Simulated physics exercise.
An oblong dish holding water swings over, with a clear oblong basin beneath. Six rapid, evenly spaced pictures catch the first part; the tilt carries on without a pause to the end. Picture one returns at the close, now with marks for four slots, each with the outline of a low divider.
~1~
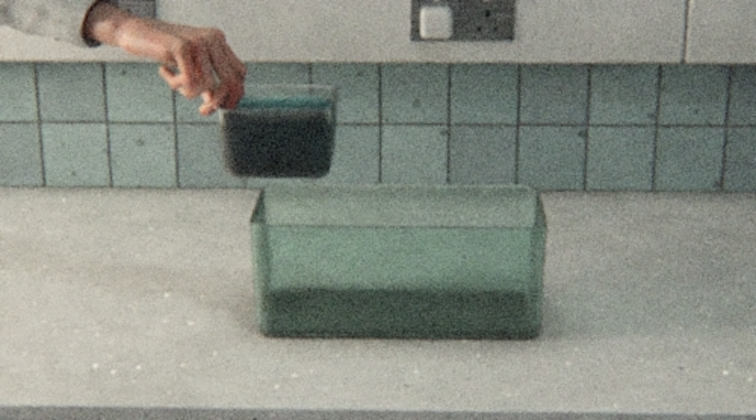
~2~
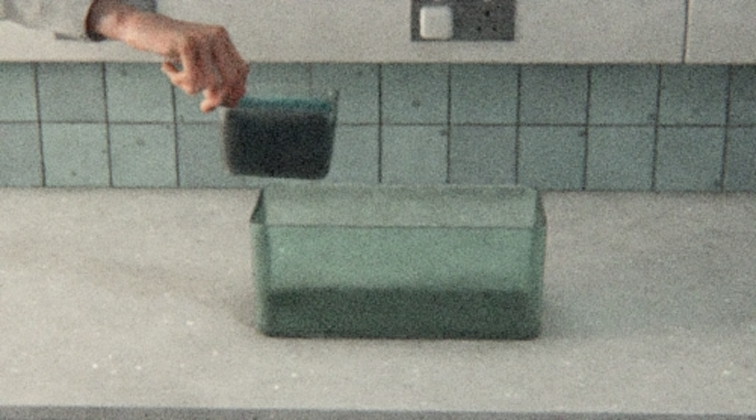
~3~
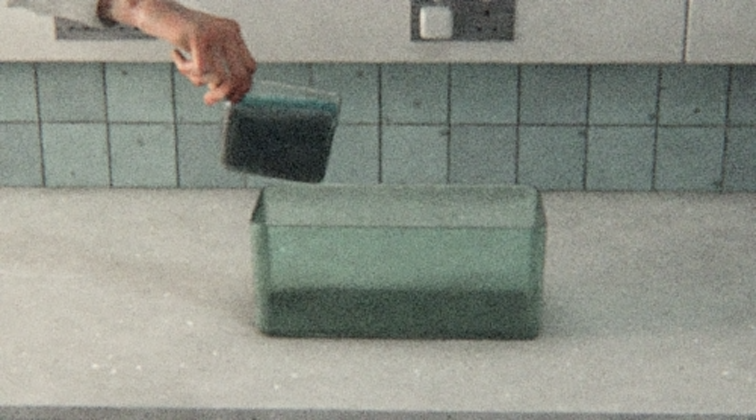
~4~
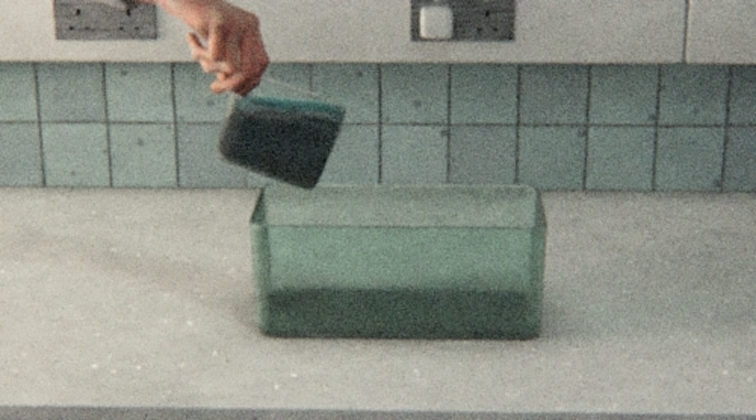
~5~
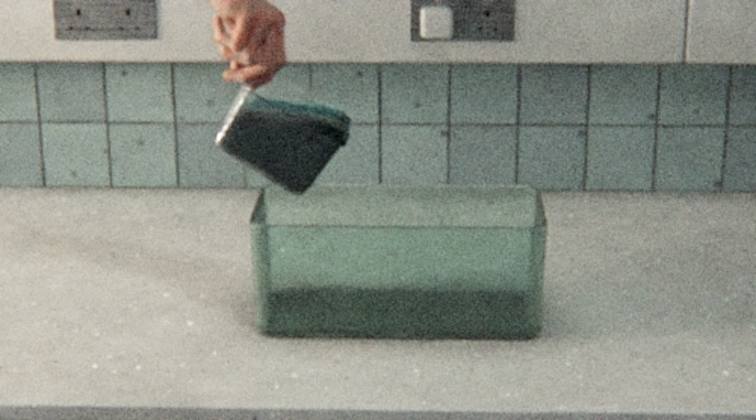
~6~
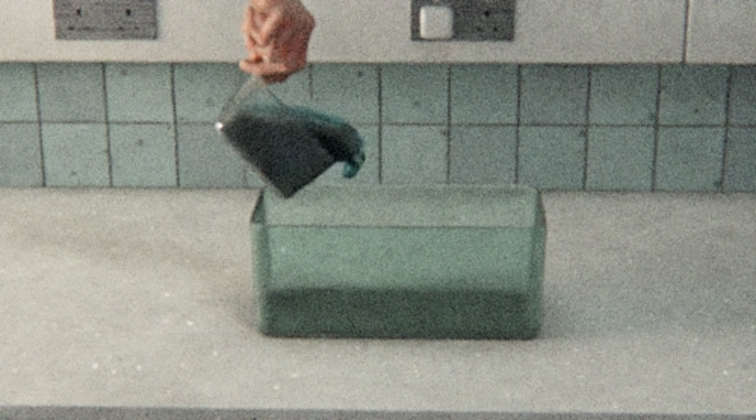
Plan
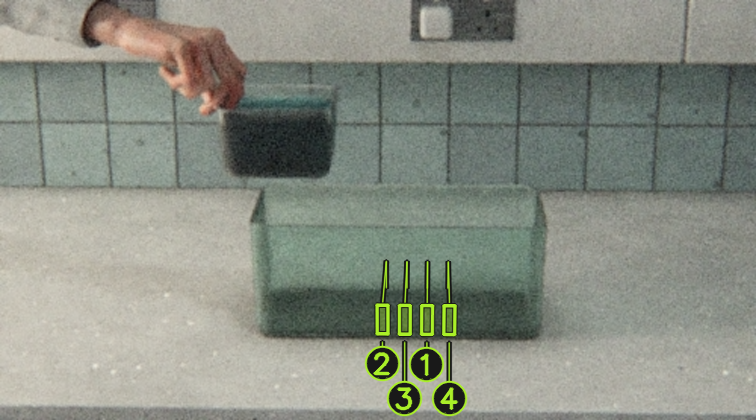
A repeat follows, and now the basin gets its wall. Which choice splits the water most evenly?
The answer is place 2.
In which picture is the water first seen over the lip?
Picture 5.
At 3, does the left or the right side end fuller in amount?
The left one.
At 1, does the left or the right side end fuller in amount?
More ends on the left.
On the marked copy, 1 at (426, 342); 2 at (382, 341); 3 at (404, 342); 4 at (449, 342).
With 1, about 78 % ends left of the wall and 21 % right of it.
With 2, about 49 % ends left of the wall and 50 % right of it.
With 3, about 73 % ends left of the wall and 25 % right of it; 3 % is lost outside.
With 4, about 77 % ends left of the wall and 21 % right of it.
